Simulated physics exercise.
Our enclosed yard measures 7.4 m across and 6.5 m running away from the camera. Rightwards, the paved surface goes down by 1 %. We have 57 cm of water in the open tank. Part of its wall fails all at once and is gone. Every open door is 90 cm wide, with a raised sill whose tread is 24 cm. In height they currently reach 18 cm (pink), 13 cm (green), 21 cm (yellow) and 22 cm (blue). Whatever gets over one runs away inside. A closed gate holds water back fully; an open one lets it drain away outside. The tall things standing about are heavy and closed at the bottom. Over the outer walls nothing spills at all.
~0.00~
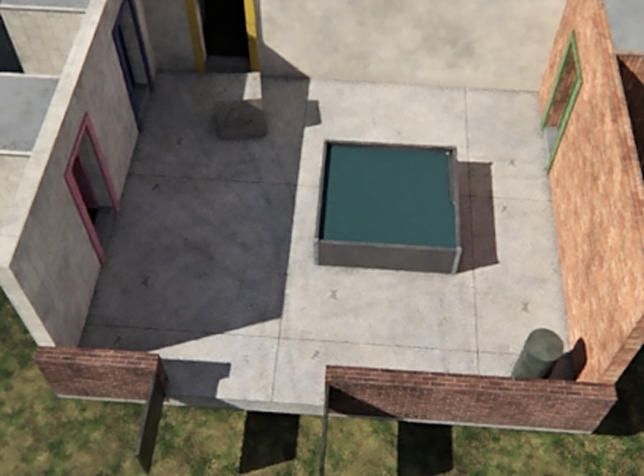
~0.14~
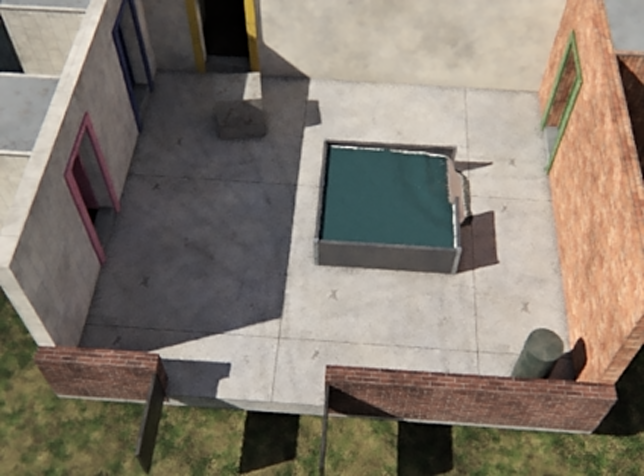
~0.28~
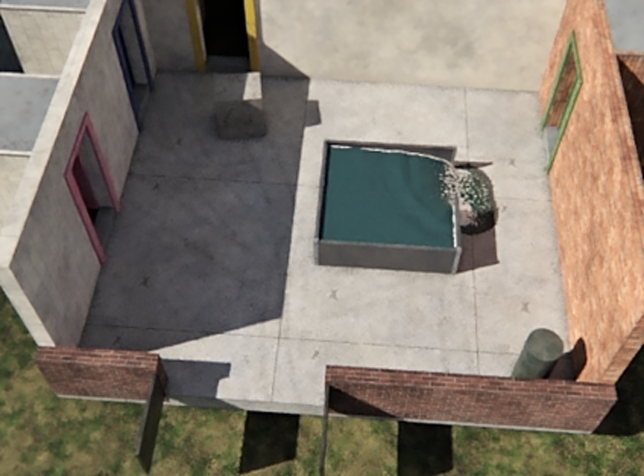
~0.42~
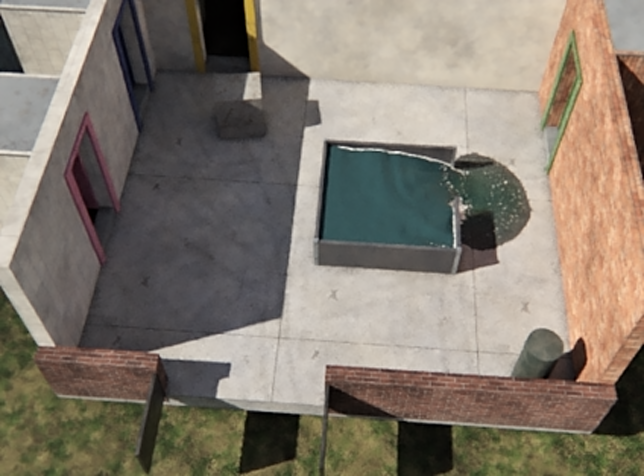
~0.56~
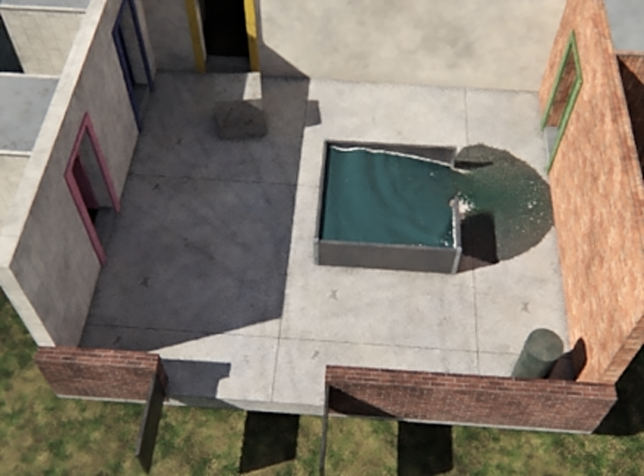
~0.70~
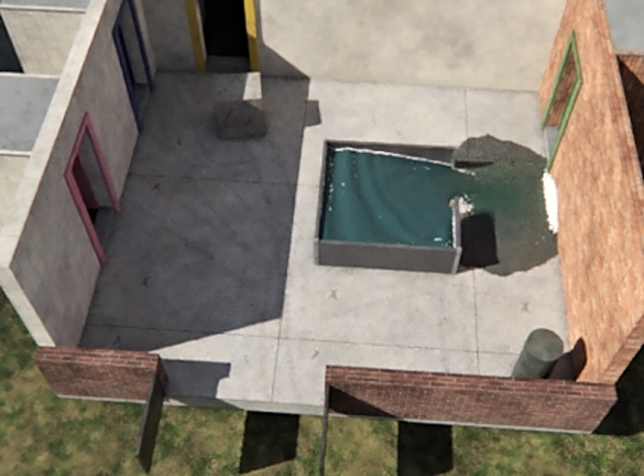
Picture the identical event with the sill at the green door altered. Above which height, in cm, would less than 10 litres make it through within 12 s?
Above roughly 23 cm.
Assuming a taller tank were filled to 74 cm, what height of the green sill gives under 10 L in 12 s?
Minimum height: Approx. 31 cm.
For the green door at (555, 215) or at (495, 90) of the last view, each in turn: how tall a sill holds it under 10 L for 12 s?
In turn: Roughly 32 cm, roughly 25 cm.
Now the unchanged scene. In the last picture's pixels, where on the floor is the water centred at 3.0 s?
Near (452, 206).
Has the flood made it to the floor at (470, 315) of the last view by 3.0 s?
At that moment it's submerged.
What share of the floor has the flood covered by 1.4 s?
Approximately 10 % of the floor.
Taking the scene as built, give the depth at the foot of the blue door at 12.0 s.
Lab note: Depth approx. 4.0 cm.
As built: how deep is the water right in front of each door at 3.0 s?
Lab note, cm: Pink 0; green 20; yellow 0; blue 0.
After 1.4 s water covers 10 % of the floor, deepest (36 cm) near (542, 201); 22 cm at the green door, 3 litres in over its 13 cm sill.
After 3.0 s water covers 30 % of the floor, deepest (32 cm) near (539, 98); 20 cm at the green door, 68 litres in over its 13 cm sill.
After 12.0 s water covers 100 % of the floor, deepest (9 cm) near (553, 210); 8 cm at the green door, 95 litres in over its 13 cm sill.
At the green door as built, the water arrived by 0.9 s and peaked near 24 cm at 1.8 s.
Run again over the same 12 s with other heights there, 34 litres in over 18.5 cm, 6 litres over 25 cm. The limit of 10 litres is kept from about 23 cm up.
